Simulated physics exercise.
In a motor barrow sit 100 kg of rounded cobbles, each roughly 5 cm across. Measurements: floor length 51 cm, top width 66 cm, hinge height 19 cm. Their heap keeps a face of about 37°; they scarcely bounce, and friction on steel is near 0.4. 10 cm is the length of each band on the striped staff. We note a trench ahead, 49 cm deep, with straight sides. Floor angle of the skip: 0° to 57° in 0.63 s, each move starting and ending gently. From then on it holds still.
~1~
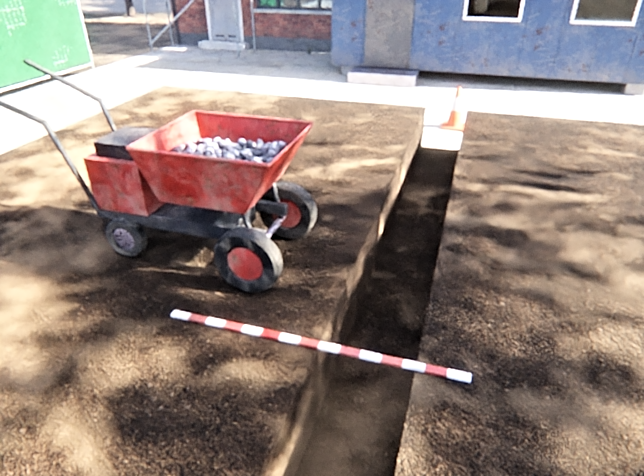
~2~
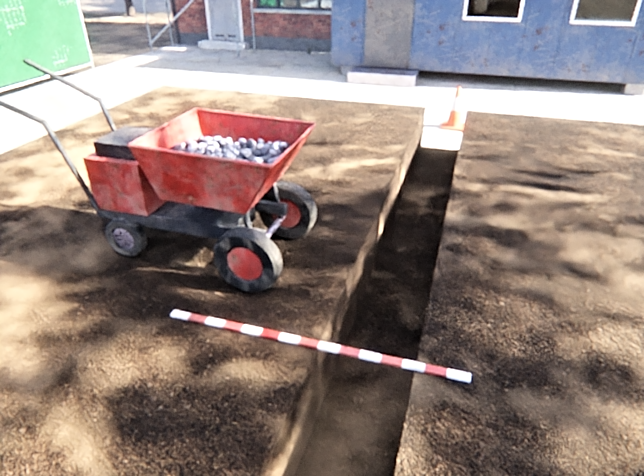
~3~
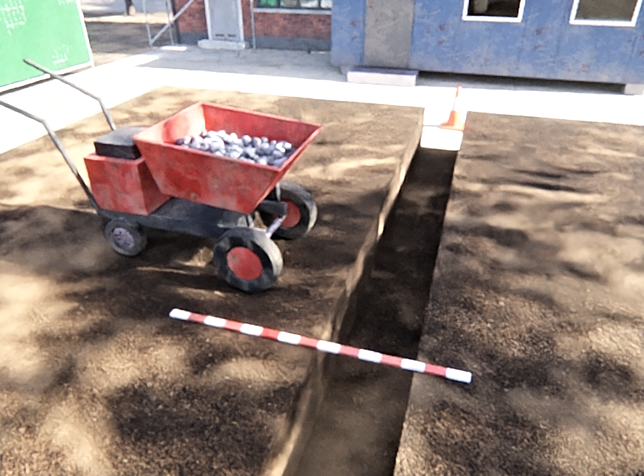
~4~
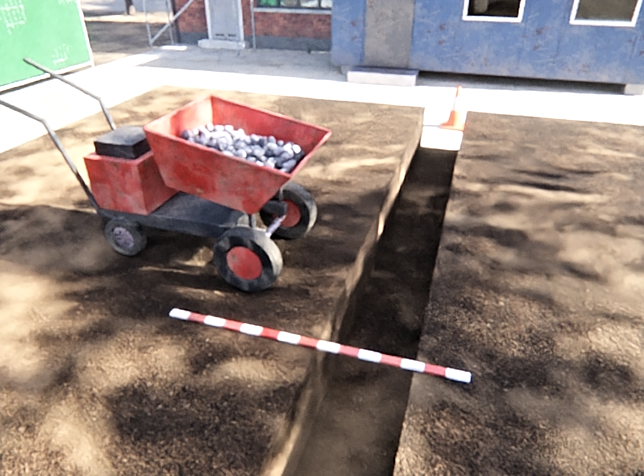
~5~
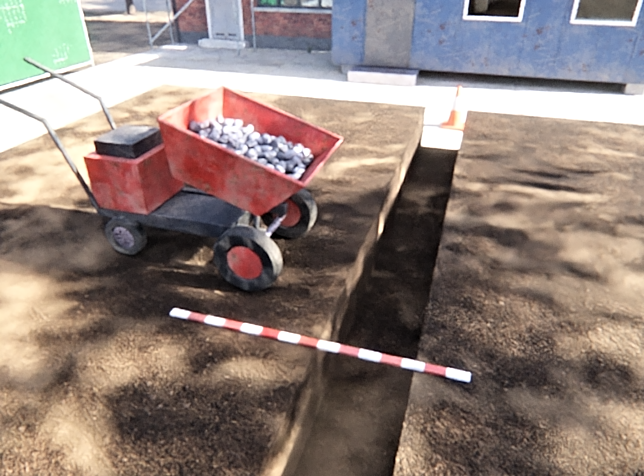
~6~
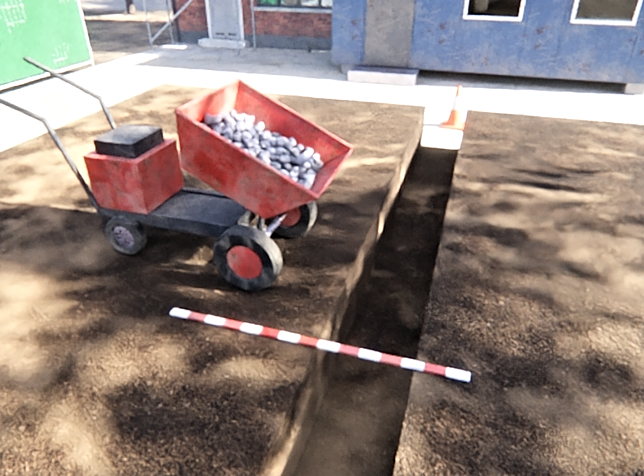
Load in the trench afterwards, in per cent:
32 %.
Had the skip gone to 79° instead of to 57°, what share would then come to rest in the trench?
Roughly 90 per cent would end in the trench.
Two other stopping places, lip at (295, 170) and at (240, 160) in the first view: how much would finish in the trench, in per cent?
Estimates: 20 % then 35 %.
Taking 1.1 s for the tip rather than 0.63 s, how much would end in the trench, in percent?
Roughly 20% would finish there.
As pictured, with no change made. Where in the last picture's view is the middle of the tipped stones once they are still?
The resting stones are centred at roughly (401, 348).
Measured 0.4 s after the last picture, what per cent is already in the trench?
Around 5 per cent of it.
Then, 0.2 s after the last picture the floor is at 48°, 100 % in the skip; the foremost stones are at (331, 207).
Then, 0.4 s after the last picture the floor is at 57°, 97 % in the skip, 3 % in the trench; the foremost stones are at (386, 237).
Then, 0.8 s after the last picture the floor is at 57°, 70 % in the skip, 25 % in the trench, 5 % past the trench; the foremost stones are at (467, 303).
Then, 2.7 s after the last picture the floor is at 57°, 63 % in the skip, 32 % in the trench, 4 % past the trench; the foremost stones are at (559, 310).
